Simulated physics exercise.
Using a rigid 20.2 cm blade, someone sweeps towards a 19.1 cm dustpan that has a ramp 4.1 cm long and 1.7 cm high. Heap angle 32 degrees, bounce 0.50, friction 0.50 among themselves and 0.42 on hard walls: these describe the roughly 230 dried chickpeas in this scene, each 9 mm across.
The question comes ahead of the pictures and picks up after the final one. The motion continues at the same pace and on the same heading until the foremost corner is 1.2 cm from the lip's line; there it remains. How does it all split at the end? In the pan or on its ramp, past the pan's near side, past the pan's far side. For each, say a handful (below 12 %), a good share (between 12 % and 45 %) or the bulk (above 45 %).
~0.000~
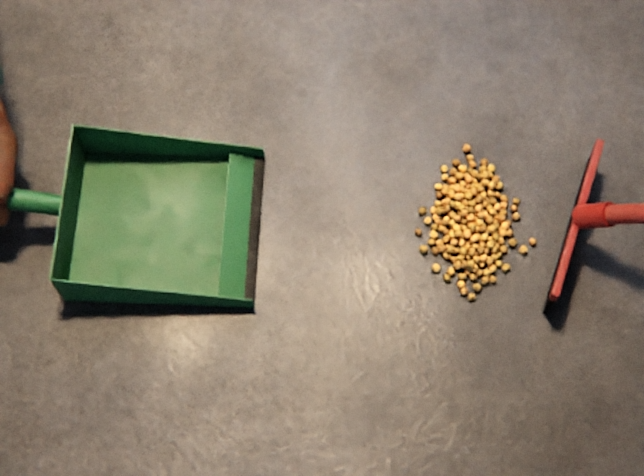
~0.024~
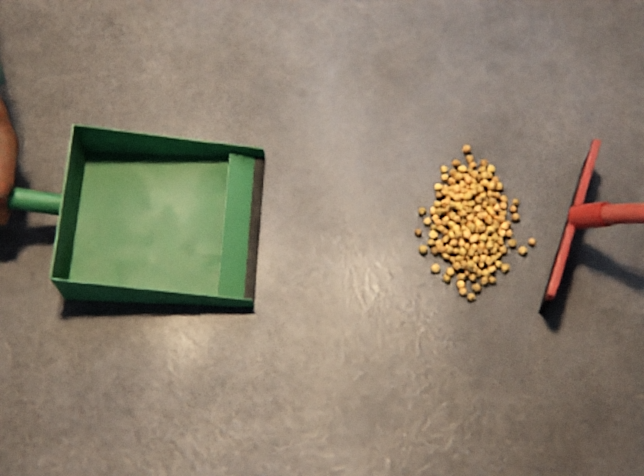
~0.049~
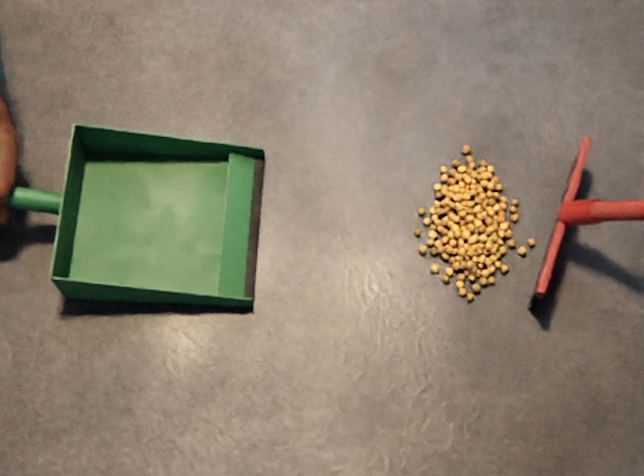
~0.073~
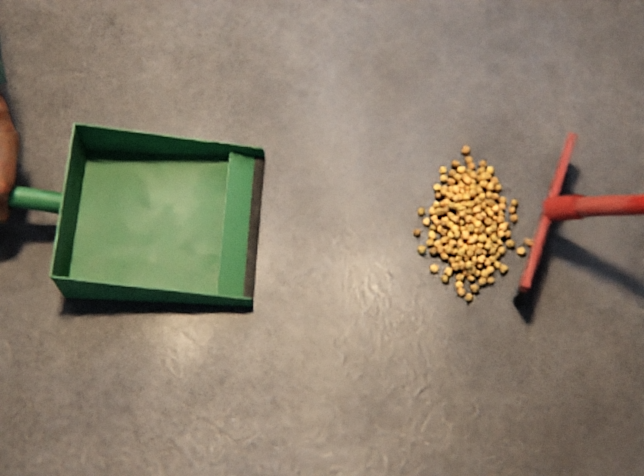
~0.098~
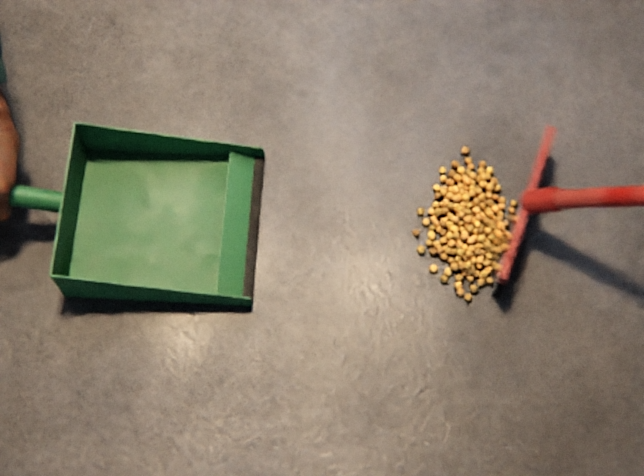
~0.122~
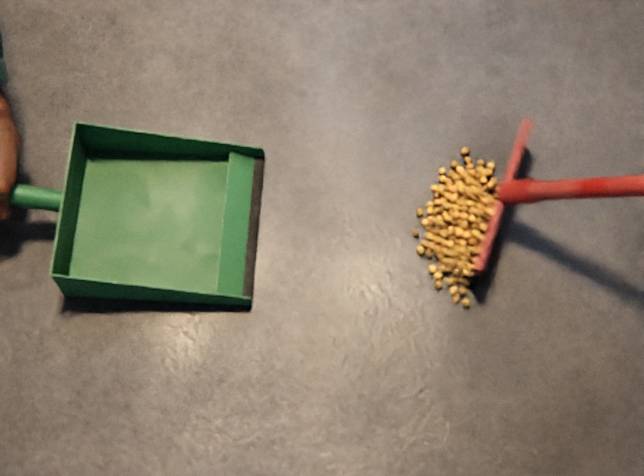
Pan: Moderate. Near side: Small. Far side: Large.
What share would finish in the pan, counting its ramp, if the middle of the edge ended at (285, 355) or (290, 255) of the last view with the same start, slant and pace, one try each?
Roughly 5 % and 25 %.
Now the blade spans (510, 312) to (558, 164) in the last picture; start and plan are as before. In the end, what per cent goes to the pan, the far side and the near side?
Per cent by place - pan 0, far side 10, near side 10.
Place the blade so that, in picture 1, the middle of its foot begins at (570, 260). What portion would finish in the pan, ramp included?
Roughly 20 percent, ramp included.
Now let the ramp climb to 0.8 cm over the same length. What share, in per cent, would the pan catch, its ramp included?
Estimated share: Around 25 in a hundred.
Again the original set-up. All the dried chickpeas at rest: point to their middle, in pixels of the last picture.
(223, 125) or so.
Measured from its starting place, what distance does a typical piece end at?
34 cm or thereabouts.
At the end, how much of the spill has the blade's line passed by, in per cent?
Something like 10 per cent, roughly.
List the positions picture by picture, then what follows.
The first frame shows blade from (554, 296) to (598, 147), moved 0.0 cm, 0 of the pieces shifted so far; middle of the pieces at (469, 223); pan at (151, 226).
The second frame shows blade from (550, 296) to (595, 147), moved 0.3 cm, 0 of the pieces shifted so far; middle of the pieces at (468, 224).
The third frame shows blade from (540, 292) to (585, 145), moved 1.4 cm, 0 of the pieces shifted so far; middle of the pieces at (468, 224).
The fourth frame shows blade from (524, 287) to (571, 140), moved 3.1 cm, 0 of the pieces shifted so far; middle of the pieces at (467, 224).
The fifth frame shows blade from (502, 279) to (550, 134), moved 5.7 cm, 7 of the pieces shifted so far; middle of the pieces at (466, 225).
The sixth frame shows blade from (477, 270) to (526, 126), moved 8.5 cm, 183 of the pieces shifted so far; middle of the pieces at (460, 216); pan at (151, 224). The blade's pace is about 1.18 m/s, heading 20 degrees away from the viewer's side.
After 0.24 s, middle of the blade 15 cm from the lip; 0 % over the lip, far side 30 %, near side 5 %.
After 0.32 s, middle of the blade 7 cm from the lip; 0 % over the lip, far side 50 %, near side 5 %.
Then, at 0.54 s, middle of the blade 4 cm from the lip; 20 % over the lip, far side 55 %, near side 5 %.
In the end, at 1.3 s, pan 20 %, near side 5 %, far side 55 %, in front of the lip or behind the blade 20 %.
